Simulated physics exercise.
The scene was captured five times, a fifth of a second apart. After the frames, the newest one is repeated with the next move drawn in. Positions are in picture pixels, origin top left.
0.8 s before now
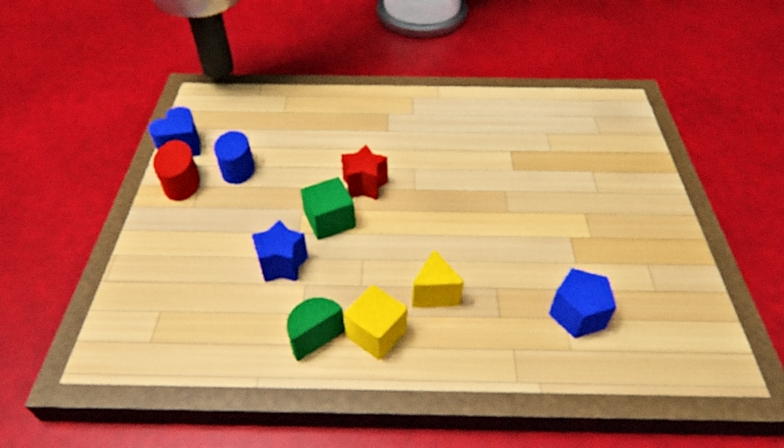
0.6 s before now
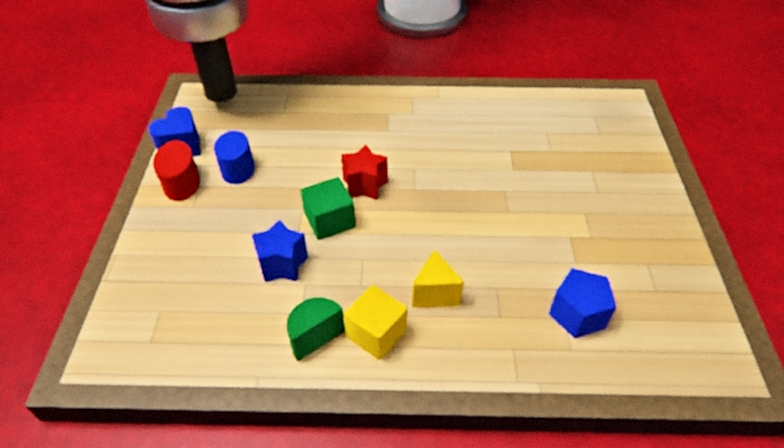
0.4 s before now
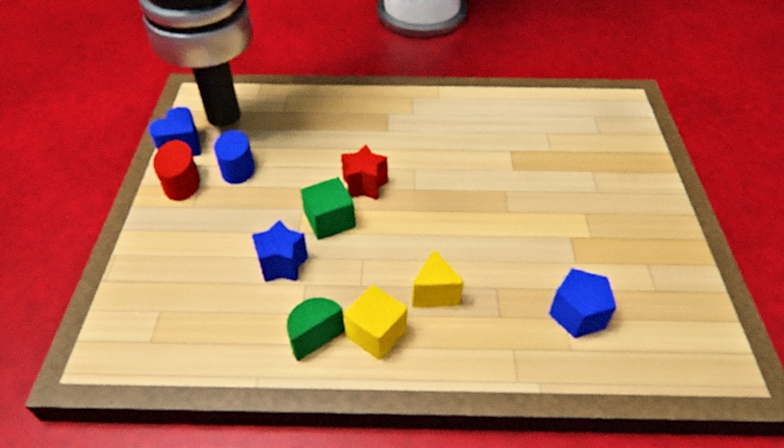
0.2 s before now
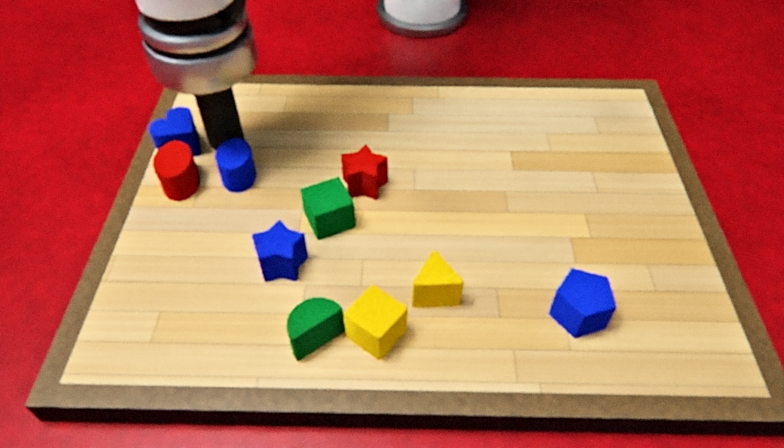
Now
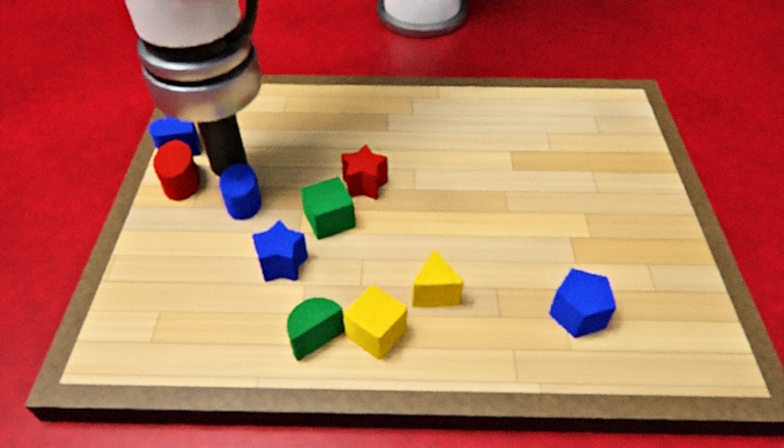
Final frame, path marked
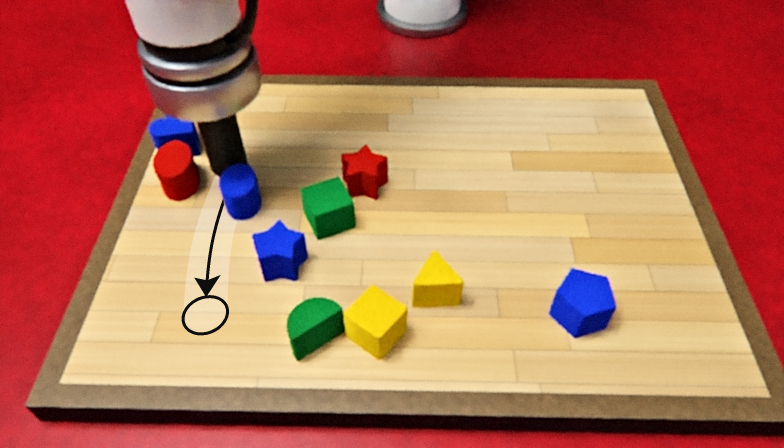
On a wooden board over red, a robotic tool moves down toward the viewer, then pushes a blue cylinder a short way.
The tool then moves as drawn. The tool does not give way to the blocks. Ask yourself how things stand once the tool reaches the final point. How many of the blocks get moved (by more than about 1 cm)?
There will be one block that moves more than 1 cm.
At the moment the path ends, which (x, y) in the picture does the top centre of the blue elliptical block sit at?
Its top middle will sit at (249, 224).
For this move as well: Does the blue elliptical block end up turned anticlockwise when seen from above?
Yes, I think so.
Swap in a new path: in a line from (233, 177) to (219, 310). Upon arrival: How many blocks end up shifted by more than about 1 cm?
I'm going with two.
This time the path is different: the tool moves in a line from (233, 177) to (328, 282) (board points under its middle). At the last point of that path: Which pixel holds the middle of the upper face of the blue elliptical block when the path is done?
Pixel (248, 239).
Drawn move, from (233, 177) through (213, 240) to (205, 315).
On the path given first. One third of the way, tool (215, 206); blue elliptical block (244, 212), turned 50° anticlockwise.
Two thirds of the way, tool (205, 252); blue elliptical block (249, 224), turned 110° anticlockwise; blue star block (279, 242).
At the end, tool (201, 304); red elliptical block still; blue elliptical block (249, 224), turned 110° anticlockwise; blue star block (279, 242).
